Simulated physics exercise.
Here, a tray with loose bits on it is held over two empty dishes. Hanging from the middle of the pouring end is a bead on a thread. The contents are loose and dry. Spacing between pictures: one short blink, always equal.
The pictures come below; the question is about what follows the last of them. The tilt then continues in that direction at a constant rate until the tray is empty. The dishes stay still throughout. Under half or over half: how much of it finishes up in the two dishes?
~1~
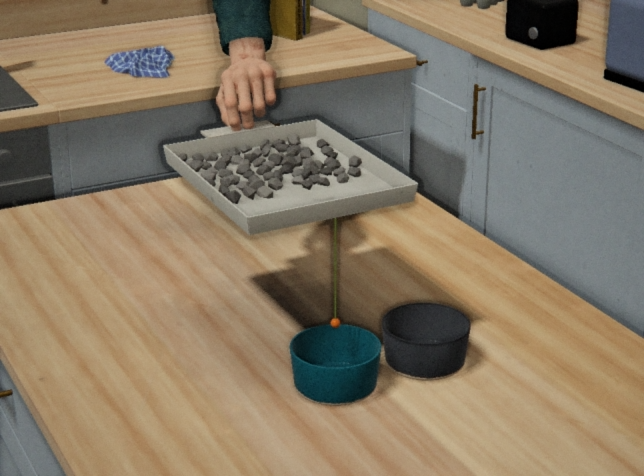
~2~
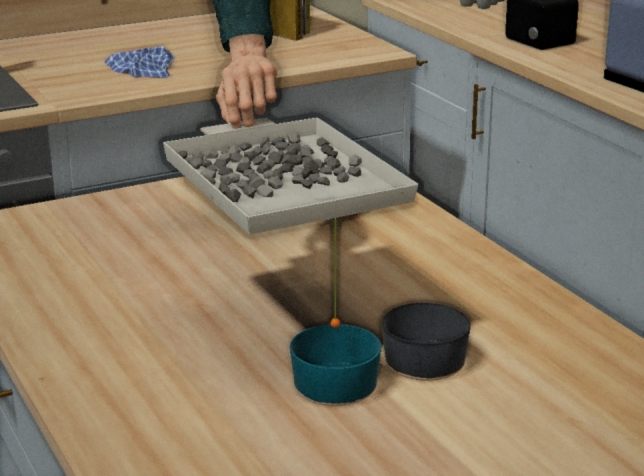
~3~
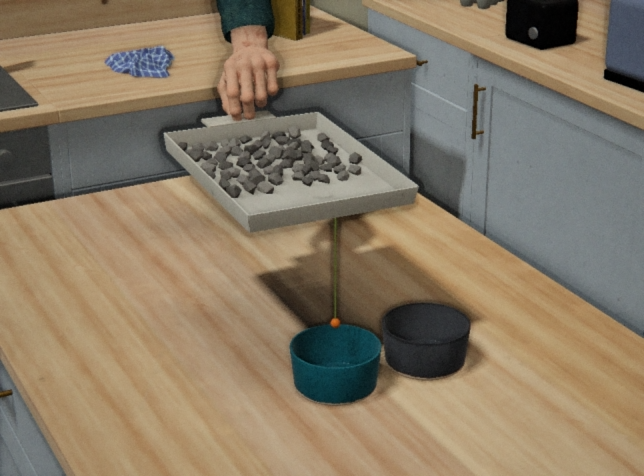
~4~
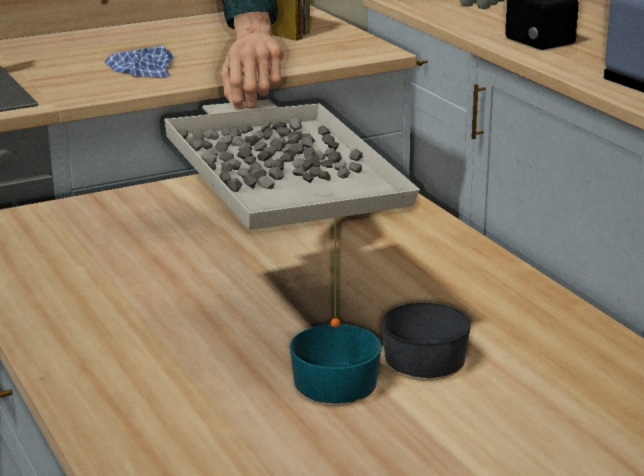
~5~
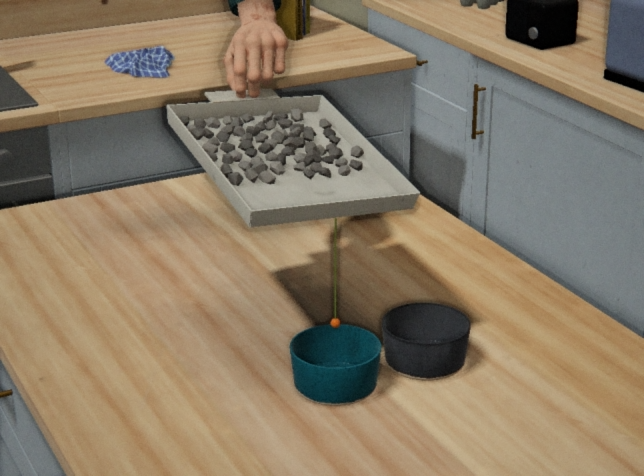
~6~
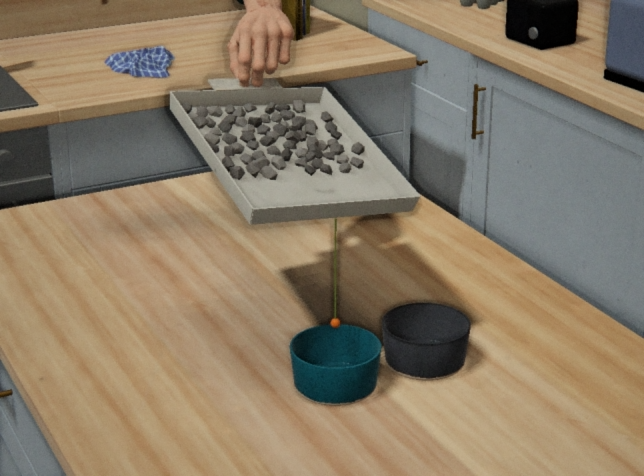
The dishes will catch most of the load.
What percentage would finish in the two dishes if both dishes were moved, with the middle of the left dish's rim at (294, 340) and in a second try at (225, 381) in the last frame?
It would be near 60 per cent first and near 0 per cent second.
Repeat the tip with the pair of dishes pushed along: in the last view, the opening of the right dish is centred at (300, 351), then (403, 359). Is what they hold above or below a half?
In turn: Below a half; not half.
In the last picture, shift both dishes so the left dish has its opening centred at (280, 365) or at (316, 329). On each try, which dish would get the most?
First try: The right-side dish; second try: The right-side dish.
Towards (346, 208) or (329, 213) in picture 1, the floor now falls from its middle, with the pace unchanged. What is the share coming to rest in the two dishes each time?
The first try would leave around 60 per cent there, the second around 40 per cent.
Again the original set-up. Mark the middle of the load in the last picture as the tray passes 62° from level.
(375, 189).
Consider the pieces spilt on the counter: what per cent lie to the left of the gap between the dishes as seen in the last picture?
Roughly 20 percent.
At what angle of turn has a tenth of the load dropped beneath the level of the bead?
Roughly 75 degrees at that moment.
Shortly afterwards, tray tipped steeply; all but a few on the tray; only a few in the air.
Next, tray tipped past a quarter turn; near a third on the tray; only a few in the left dish; near a third in the right dish; a little outside both; a little in the air.
Some moments later, tray tipped past a quarter turn; a little in the left dish; the bulk in the right dish; near a quarter outside both.
In the end, tray tipped past a quarter turn; a little in the left dish; the bulk in the right dish; near a quarter outside both.
